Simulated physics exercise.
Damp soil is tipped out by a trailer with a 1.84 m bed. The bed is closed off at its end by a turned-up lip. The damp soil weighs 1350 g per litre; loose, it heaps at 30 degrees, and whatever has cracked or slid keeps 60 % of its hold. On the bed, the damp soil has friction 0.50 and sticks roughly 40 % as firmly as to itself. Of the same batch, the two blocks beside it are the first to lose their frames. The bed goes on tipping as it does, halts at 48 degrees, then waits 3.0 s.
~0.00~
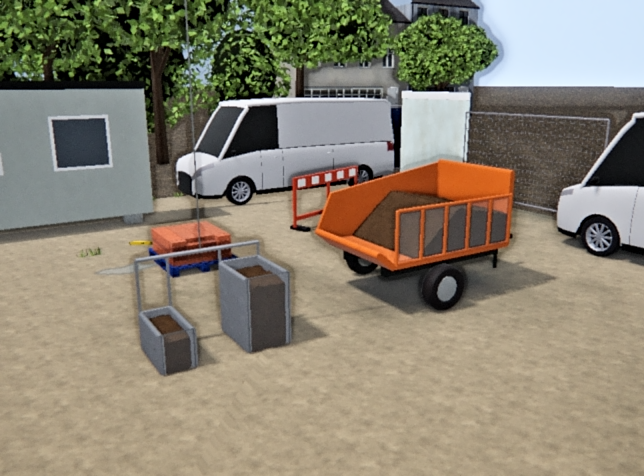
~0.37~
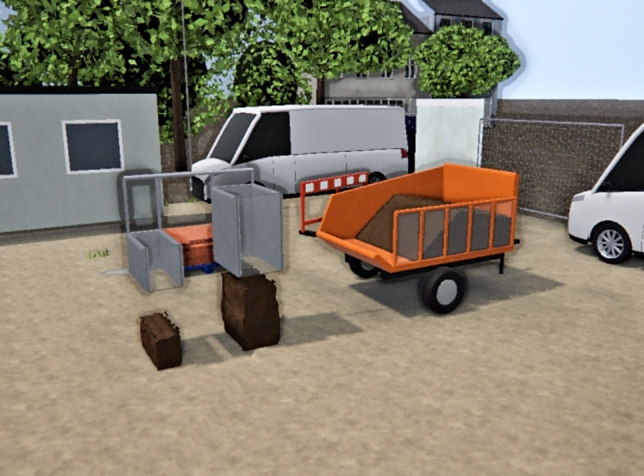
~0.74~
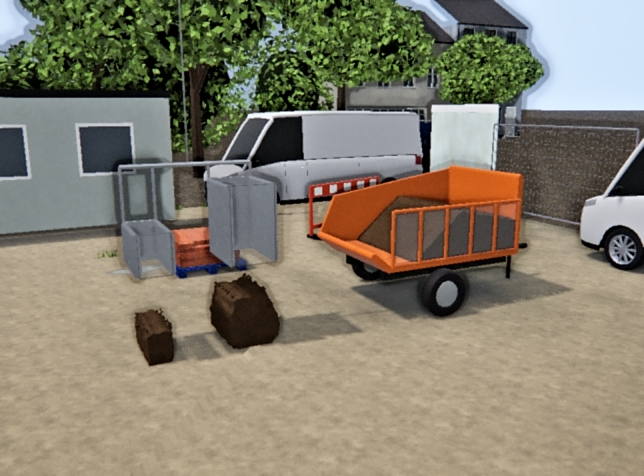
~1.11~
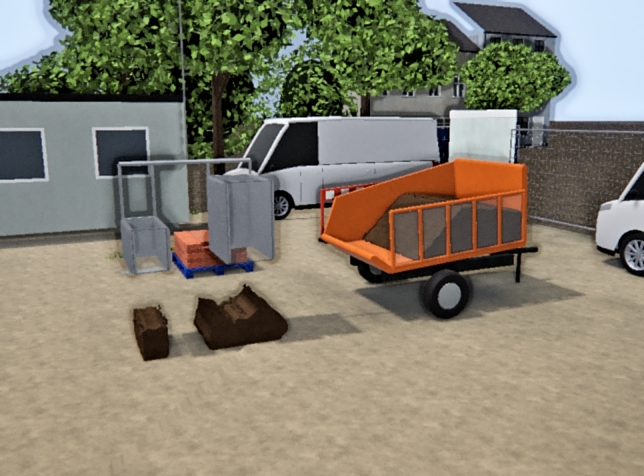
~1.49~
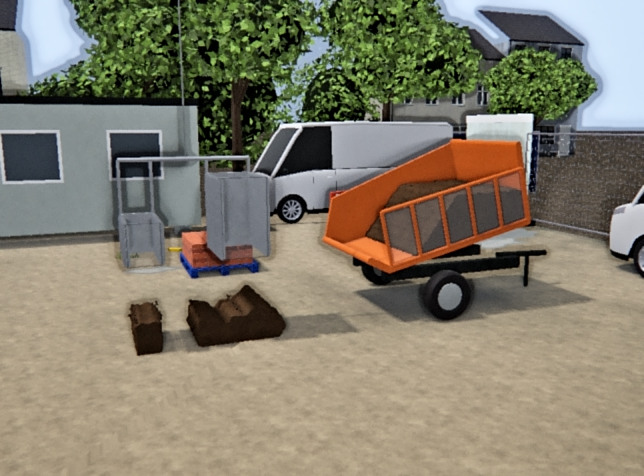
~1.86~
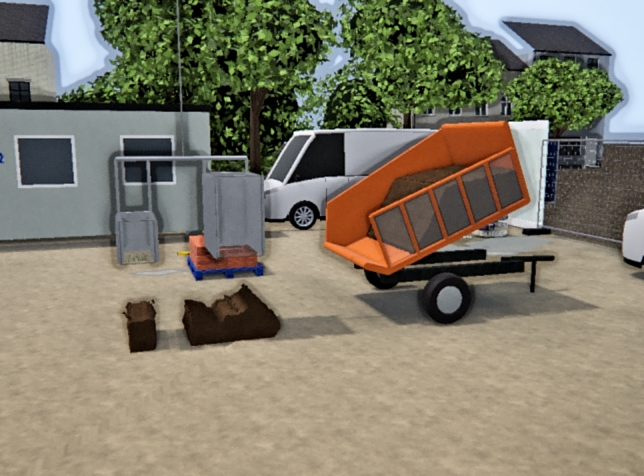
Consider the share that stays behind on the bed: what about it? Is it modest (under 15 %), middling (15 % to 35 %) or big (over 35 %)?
It is middling, 15 % to 35 %.
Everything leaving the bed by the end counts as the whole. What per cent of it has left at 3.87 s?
Some 80 per cent.
After 2.45 s, the tilt is 36 degrees and 100 % is on the bed.
After 3.16 s, the tilt is 48 degrees and 100 % is on the bed.
After 3.87 s, the tilt is 48 degrees and 38 % is on the bed.
After 4.57 s, the tilt is 48 degrees and 22 % is on the bed.
After 6.07 s, at the end, the tilt is 48 degrees and 22 % is on the bed.
